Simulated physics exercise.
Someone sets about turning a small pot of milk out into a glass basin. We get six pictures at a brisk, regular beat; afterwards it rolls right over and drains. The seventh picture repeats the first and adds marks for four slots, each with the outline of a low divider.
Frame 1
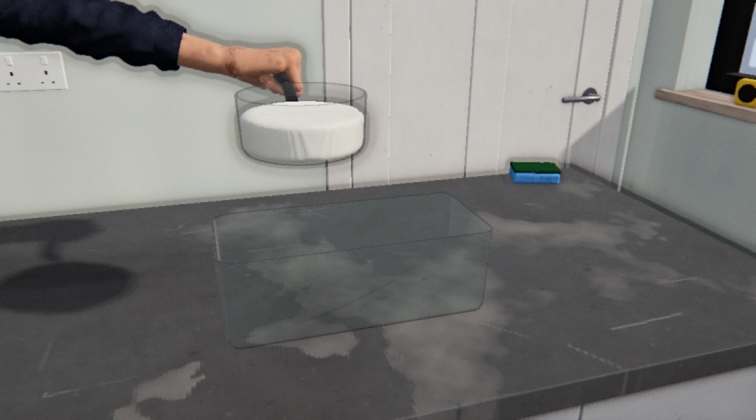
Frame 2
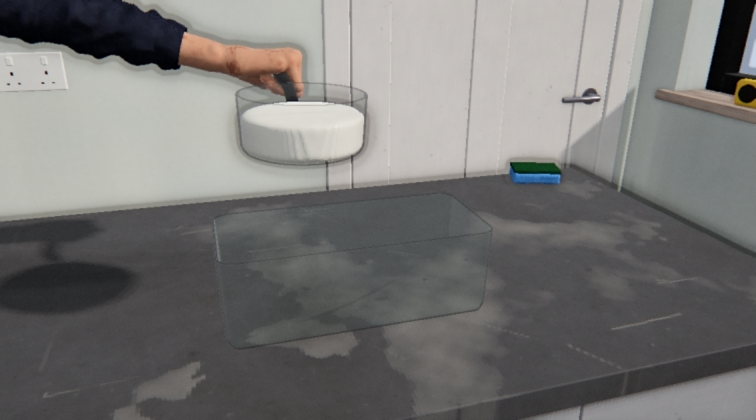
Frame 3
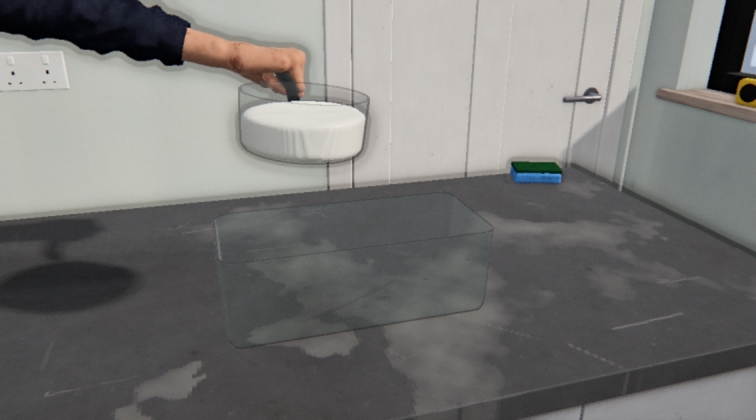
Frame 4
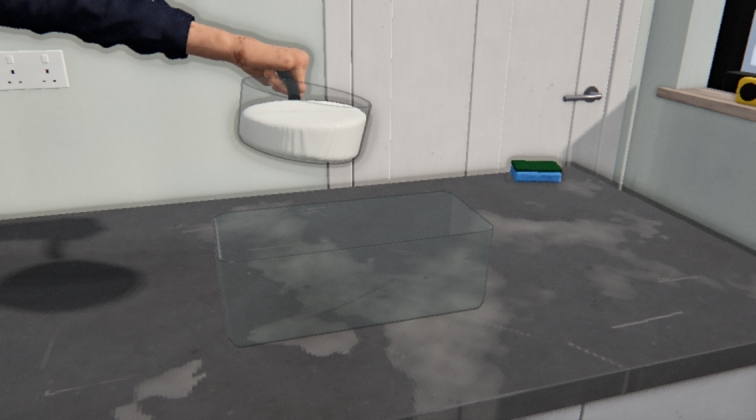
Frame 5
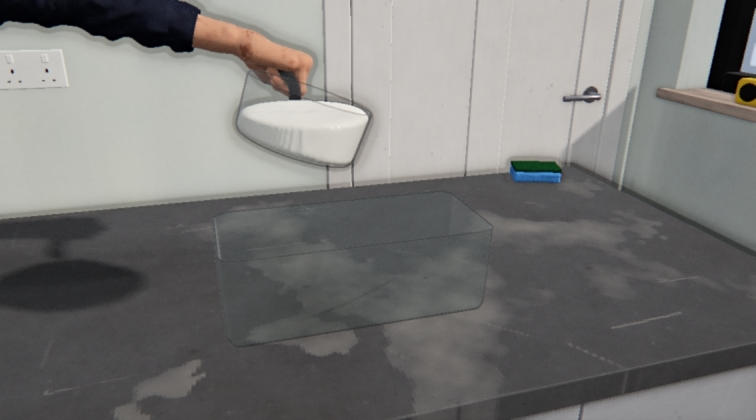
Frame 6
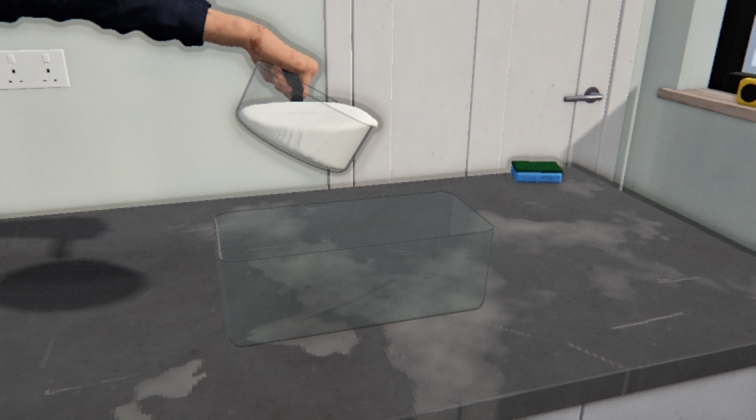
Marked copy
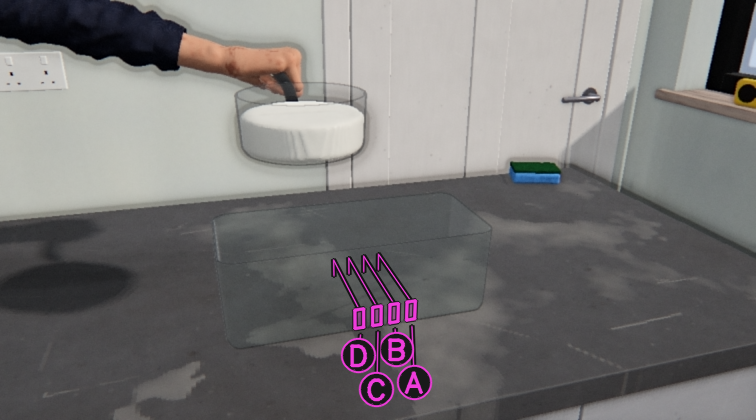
A hand in a dark sleeve, reaching in from the upper left, holds a small clear pot of white milk above a mottled dark grey worktop, seen from slightly above by a still camera. An empty glass basin sits below, with a green and blue sponge behind it, right, near a white door. The pot, upright at first, tilts steadily rightward until milk reaches over its lip.
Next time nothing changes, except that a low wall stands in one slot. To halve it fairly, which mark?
Position A.
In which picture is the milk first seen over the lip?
In picture 6.
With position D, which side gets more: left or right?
The right side.
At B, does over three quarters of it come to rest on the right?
No.
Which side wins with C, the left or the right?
The right one.
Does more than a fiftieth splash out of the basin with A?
No.
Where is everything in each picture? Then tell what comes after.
Upright, lip at (362, 89); basin from (227, 346) to (481, 305); nothing has left yet.
Upright, lip at (363, 91); nothing has left yet.
Tipped about 5°, lip at (365, 95); nothing has left yet.
Tipped about 12°, lip at (367, 100); nothing has left yet.
Tipped about 20°, lip at (368, 110); nothing has left yet.
Tipped about 30°, lip at (369, 121); milk is over the lip, down to (369, 121).
On the marked copy, A at (411, 326); B at (395, 328); C at (378, 331); D at (360, 334).
With A, about 47 % ends left of the wall and 52 % right of it.
With B, about 32 % ends left of the wall and 67 % right of it.
With C, about 16 % ends left of the wall and 83 % right of it.
With D, about 9 % ends left of the wall and 90 % right of it.
